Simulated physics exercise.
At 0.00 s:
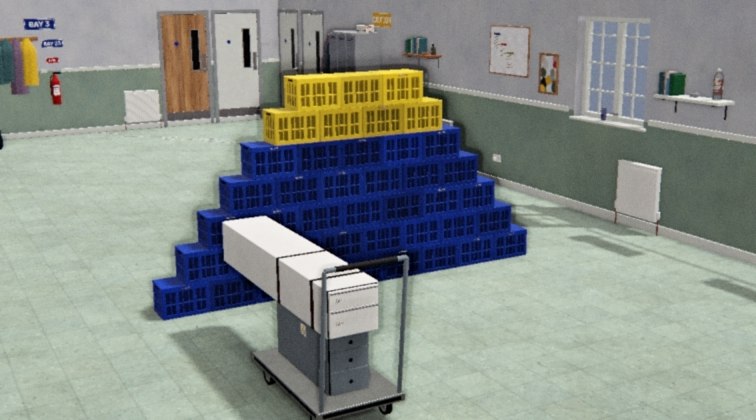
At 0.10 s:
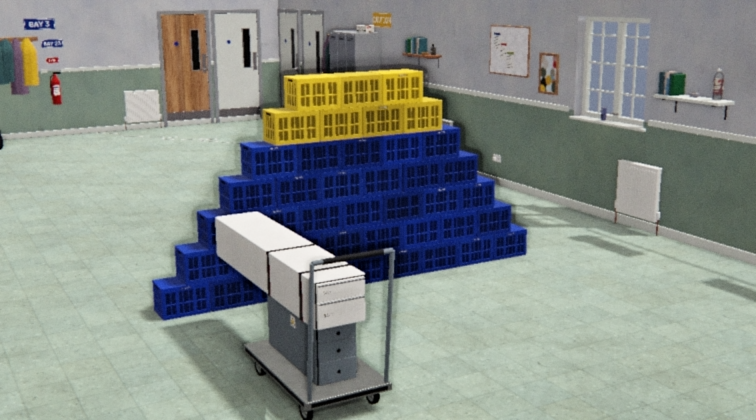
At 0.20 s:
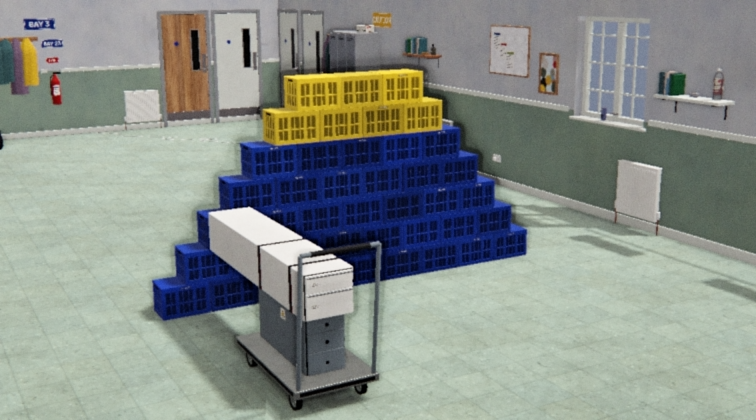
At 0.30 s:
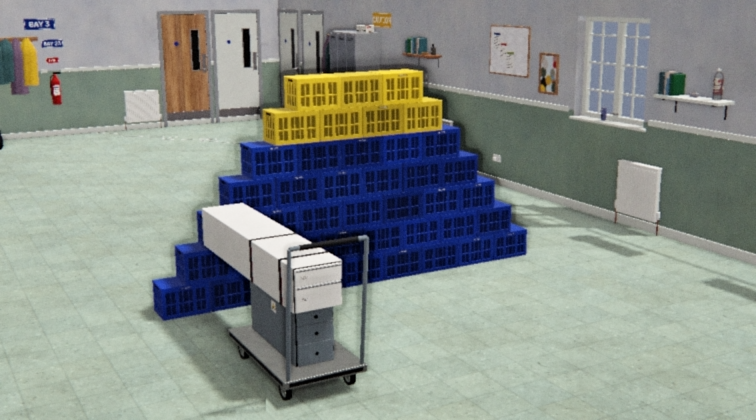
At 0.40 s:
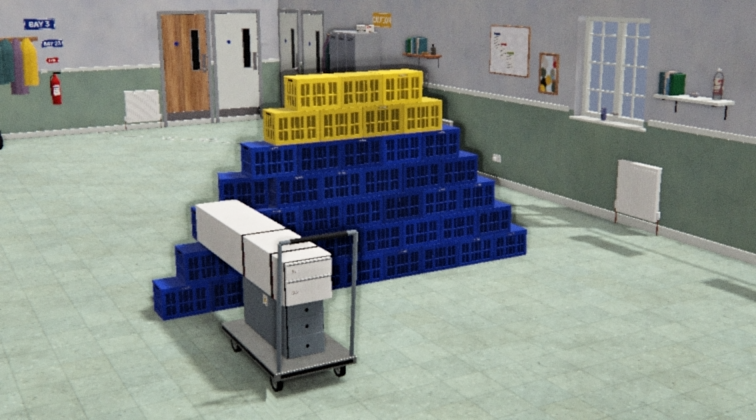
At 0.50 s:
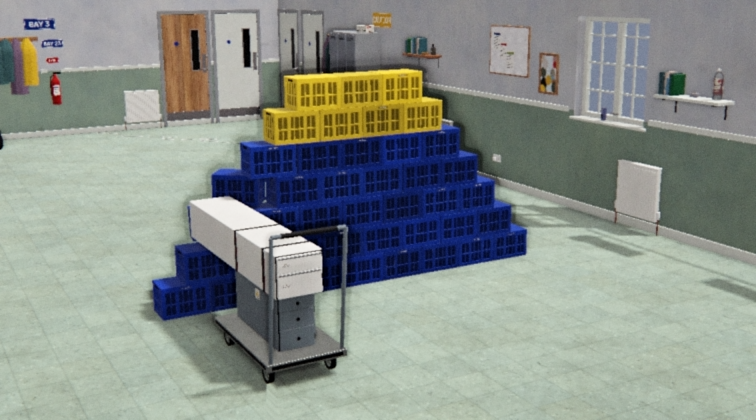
A flat trolley with a tall metal handle, carrying grey drawers under a long white cabinet laid across the top, rolls with nobody holding it over the pale green floor of a hall seen from a raised, still viewpoint. Behind it stands a stepped wall of blue crates topped by two yellow rows, with doors beyond and a window at right. The trolley moves leftward and back until its load pushes into the wall's lower left, shifting a couple of blue crates slightly.
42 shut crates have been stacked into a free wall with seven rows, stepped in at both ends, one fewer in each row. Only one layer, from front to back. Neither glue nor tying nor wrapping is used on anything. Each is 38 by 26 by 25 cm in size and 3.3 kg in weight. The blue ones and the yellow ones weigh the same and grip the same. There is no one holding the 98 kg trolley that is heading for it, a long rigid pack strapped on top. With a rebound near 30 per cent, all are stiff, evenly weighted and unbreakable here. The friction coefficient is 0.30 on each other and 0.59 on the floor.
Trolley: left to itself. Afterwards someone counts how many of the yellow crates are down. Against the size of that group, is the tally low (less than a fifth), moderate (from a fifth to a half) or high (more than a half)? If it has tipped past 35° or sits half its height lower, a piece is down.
Low.
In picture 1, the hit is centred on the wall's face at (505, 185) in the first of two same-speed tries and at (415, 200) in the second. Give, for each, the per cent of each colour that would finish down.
Blue 0 then 30, yellow 0 then 90 per cent.
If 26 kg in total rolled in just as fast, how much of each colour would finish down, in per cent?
Colour by colour that makes blue 10, yellow 0 percent.
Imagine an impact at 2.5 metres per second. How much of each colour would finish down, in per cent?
The blue would finish 10 in a hundred down, the yellow 0 in a hundred.
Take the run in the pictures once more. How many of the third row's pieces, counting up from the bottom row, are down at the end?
Down at the end: 1.
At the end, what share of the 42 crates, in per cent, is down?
Estimate: Close to 5%.
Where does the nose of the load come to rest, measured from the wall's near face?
About 150 cm past it.
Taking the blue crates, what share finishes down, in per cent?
Taking the blue group, 10 in a hundred end up down.
By 0.68 s, load 50 cm past the wall's line, still rolling; none of the 7 yellow crates down (1 of 42 in all colours); top yellow crate unmoved.
By 1.00 s, load 90 cm past the wall's line, still rolling; none of the 7 yellow crates down (2 of 42 in all colours); top yellow crate unmoved.
By 1.26 s, load 1.14 m past the wall's line, still rolling; none of the 7 yellow crates down (2 of 42 in all colours); top yellow crate unmoved.
By 1.66 s, load 1.39 m past the wall's line, still rolling; none of the 7 yellow crates down (2 of 42 in all colours); top yellow crate unmoved.
When it is over (2.4 s), load 1.50 m past the wall's line, stopped; none of the 7 yellow crates down (2 of 42 in all colours); top yellow crate unmoved; top blue crate unmoved. That is 0 per cent. In pixels of the last frame, middles, top yellow crate near (311, 92), top blue crate near (355, 150).
